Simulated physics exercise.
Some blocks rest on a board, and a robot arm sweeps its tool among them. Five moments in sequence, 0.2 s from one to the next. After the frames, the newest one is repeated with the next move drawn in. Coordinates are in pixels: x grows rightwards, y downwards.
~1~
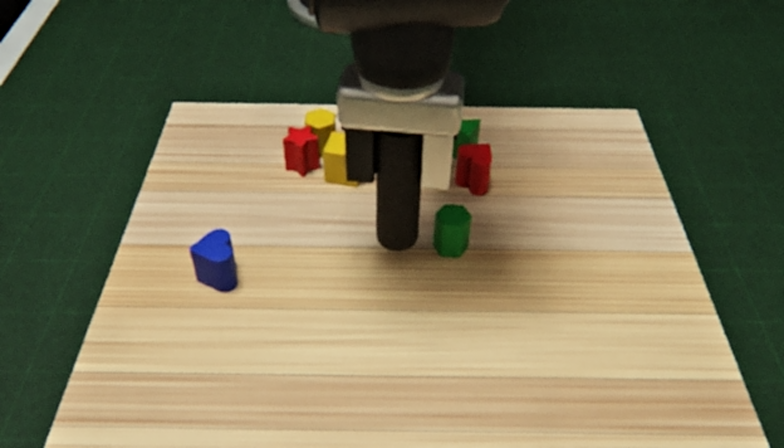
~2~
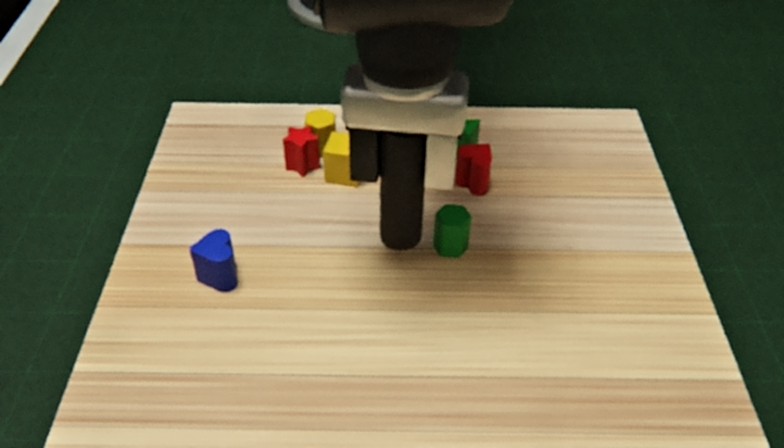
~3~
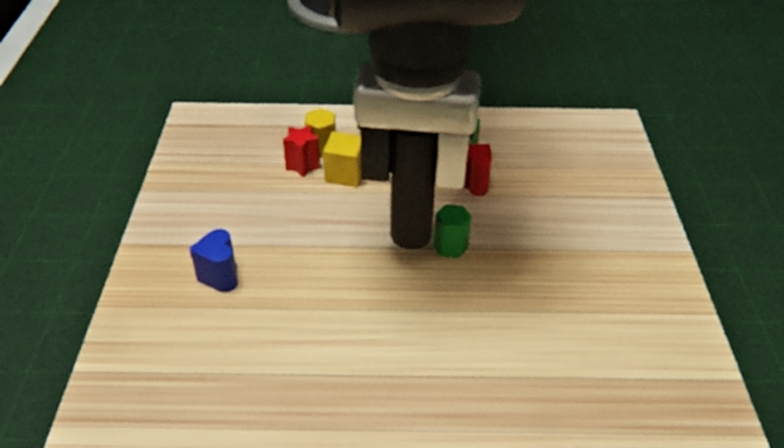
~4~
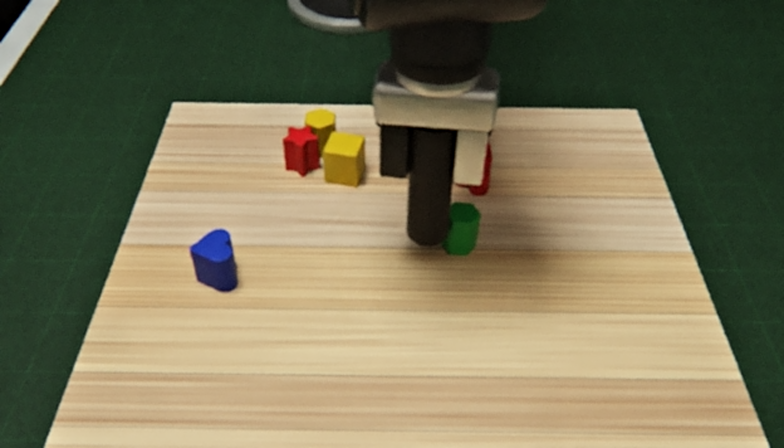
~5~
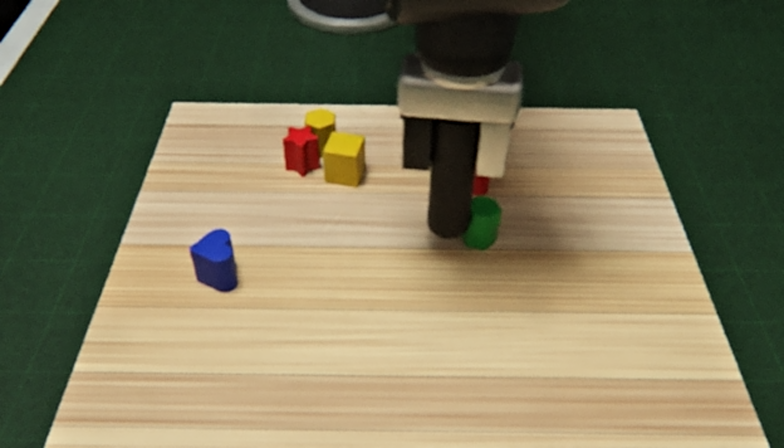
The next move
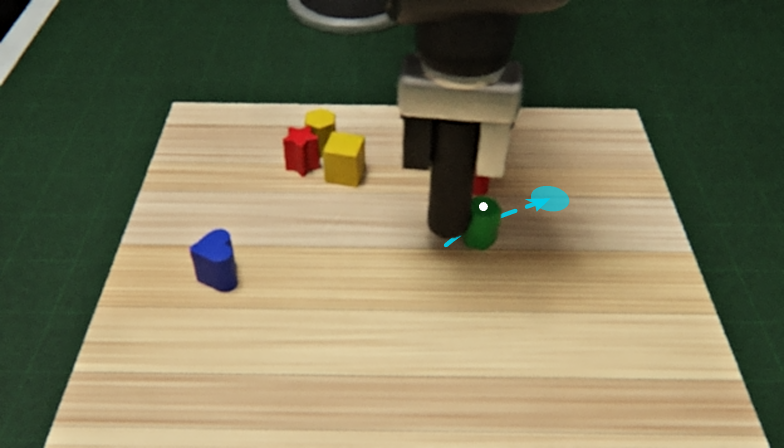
A robot arm's dark tool moves right across a wooden board toward a green hexagonal block, then pushes it right and slightly away from the viewer, while the blue, yellow and red blocks to the left stay still.
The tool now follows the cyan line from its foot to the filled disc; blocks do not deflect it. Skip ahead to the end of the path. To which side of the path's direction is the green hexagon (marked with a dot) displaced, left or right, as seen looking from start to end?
It is pushed towards the right-hand side.
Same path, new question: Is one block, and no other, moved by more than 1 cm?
In short: Yes.
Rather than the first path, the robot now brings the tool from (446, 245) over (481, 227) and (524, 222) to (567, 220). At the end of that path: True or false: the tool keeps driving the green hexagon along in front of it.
The statement is true.
The drawn path runs from (446, 245) through (496, 218) to (550, 198); the dot is on the green hexagon.
The first path, step by step. One third of the way, tool at (480, 205); green hexagon at (520, 194), turned 35° clockwise.
Two thirds of the way, tool at (518, 192); green hexagon at (555, 190), turned 90° clockwise.
At the end, tool at (554, 179); red heart-shaped block not moved; green hexagon at (579, 189), turned 175° clockwise.
